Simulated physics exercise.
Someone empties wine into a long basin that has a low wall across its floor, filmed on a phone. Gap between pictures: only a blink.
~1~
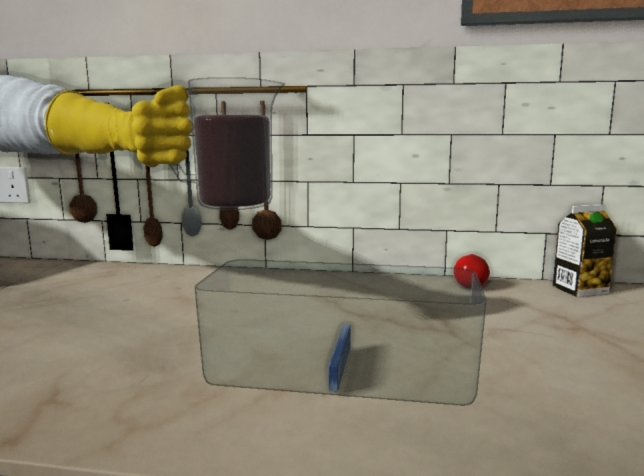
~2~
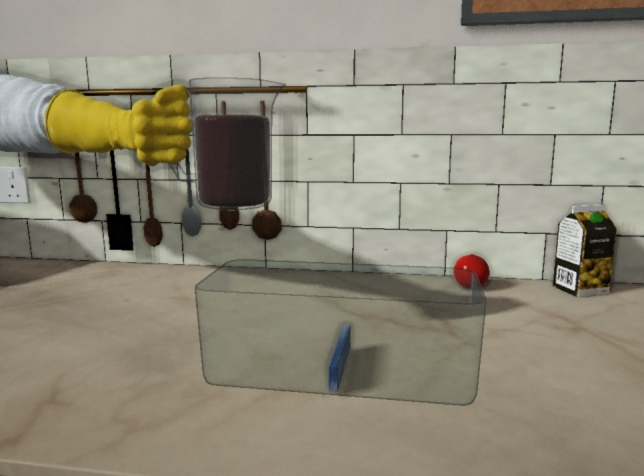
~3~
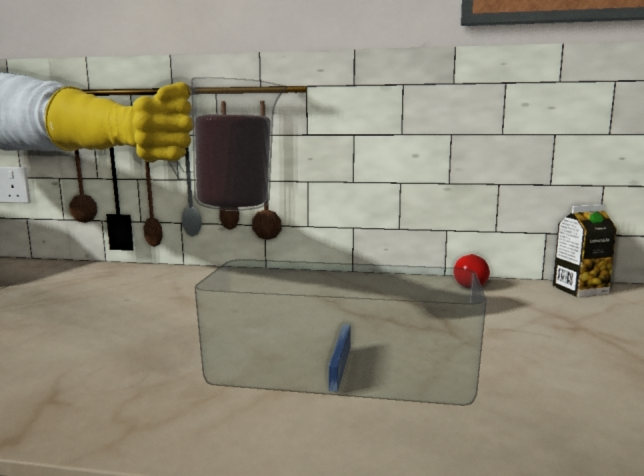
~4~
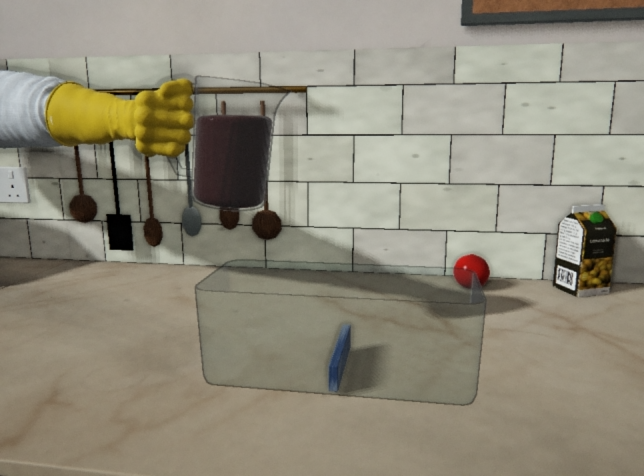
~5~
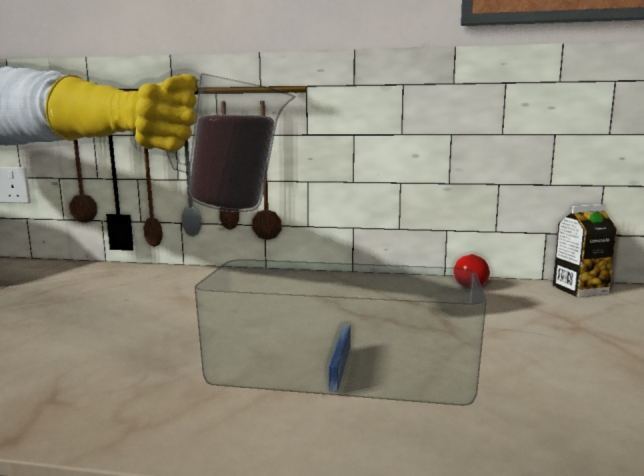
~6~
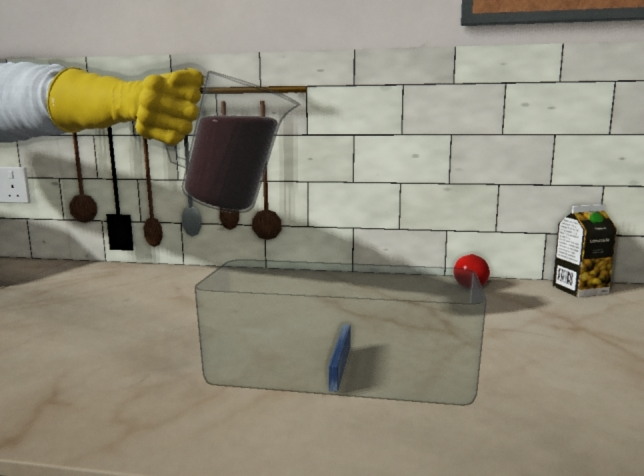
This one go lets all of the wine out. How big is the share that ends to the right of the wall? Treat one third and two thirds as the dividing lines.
My call is that the right side exceeds two thirds.
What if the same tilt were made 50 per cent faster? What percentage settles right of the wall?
It works out near 90 %.
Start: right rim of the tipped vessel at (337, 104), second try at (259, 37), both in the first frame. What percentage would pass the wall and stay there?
Close to 90 % for the first start and close to 75 % for the second.
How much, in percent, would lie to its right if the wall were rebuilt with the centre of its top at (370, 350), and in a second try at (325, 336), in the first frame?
It works out to around 35 per cent for the first and around 95 per cent for the second.
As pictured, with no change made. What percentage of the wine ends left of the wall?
10 % or thereabouts.
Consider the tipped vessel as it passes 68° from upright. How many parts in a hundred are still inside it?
About 90 %.
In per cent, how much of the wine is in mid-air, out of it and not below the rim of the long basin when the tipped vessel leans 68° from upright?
That comes to near 5 percent.
A moment on, the tilt is 68° and 92 per cent is still to pour, 0 is left of the wall and 0 right of it.
Next, the tilt is 95° and 47 per cent is still to pour, 1 is left of the wall and 29 right of it.
Then the tilt is 100° and 10 per cent is still to pour, 5 is left of the wall and 77 right of it.
Later the tilt is 100° and 1 per cent is still to pour, 7 is left of the wall and 90 right of it.
Finally, 10 per cent lies left of the wall, 88 right of it and 1 outside.
